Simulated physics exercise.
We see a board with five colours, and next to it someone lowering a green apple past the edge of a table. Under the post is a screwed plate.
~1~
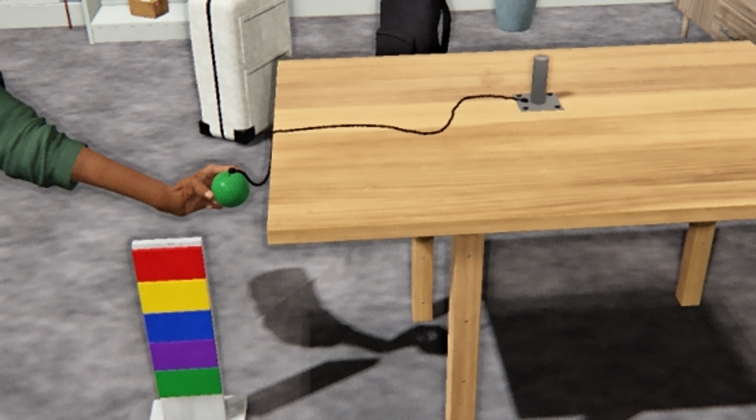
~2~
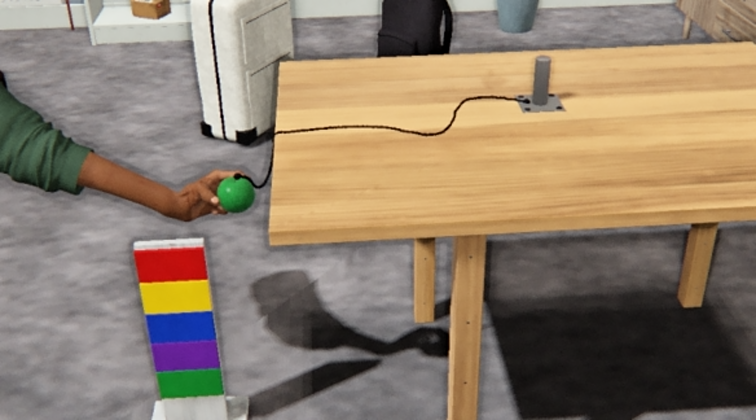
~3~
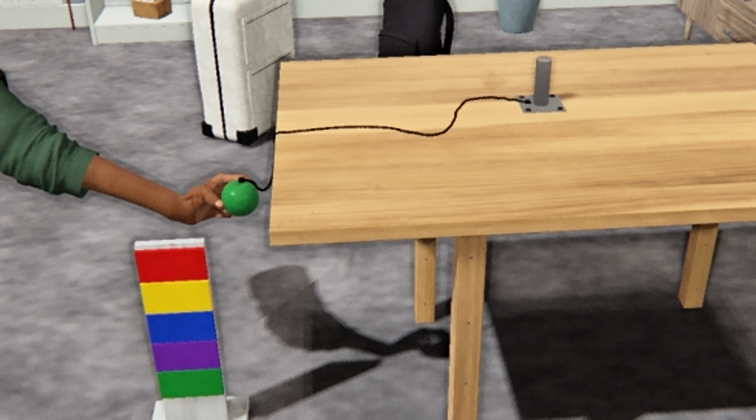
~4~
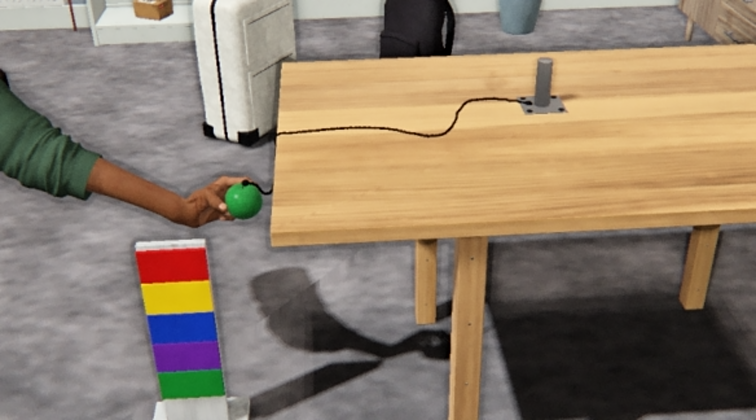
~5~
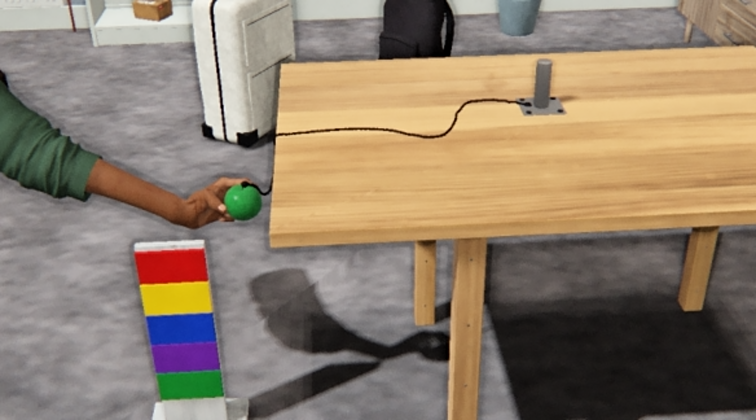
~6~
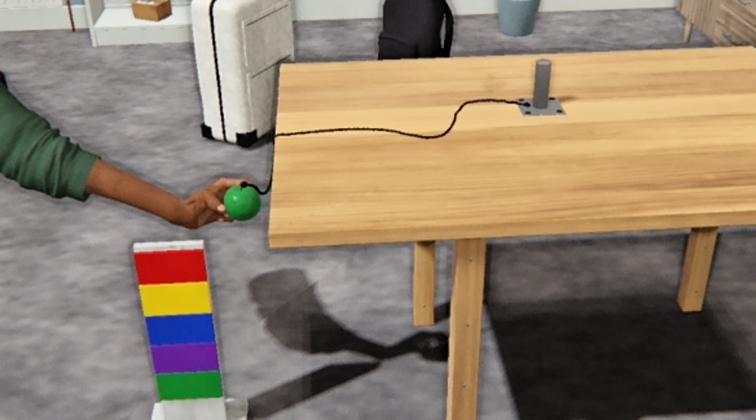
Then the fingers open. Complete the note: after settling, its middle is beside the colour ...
... Yellow.
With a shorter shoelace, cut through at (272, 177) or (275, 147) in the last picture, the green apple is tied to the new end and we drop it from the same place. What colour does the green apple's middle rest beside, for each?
First try: Red; second try: Higher than all five.
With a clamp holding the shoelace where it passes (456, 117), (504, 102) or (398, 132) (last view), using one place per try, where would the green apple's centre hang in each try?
In order: (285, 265), then (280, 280), then (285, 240).
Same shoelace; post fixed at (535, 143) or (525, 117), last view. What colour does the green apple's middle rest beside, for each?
Result 1: Blue. Result 2: Blue.
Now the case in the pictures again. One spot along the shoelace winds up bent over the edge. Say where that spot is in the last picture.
Approximately at (336, 130) in the final frame.
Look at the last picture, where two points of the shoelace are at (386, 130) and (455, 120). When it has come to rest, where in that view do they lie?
The first moves to (325, 130), the second to (421, 119).
A little later, apple near (309, 290); level with yellow.
Next, apple near (271, 283); level with yellow.
When it is over, apple near (282, 285); level with yellow. Its middle rests at the yellow band.
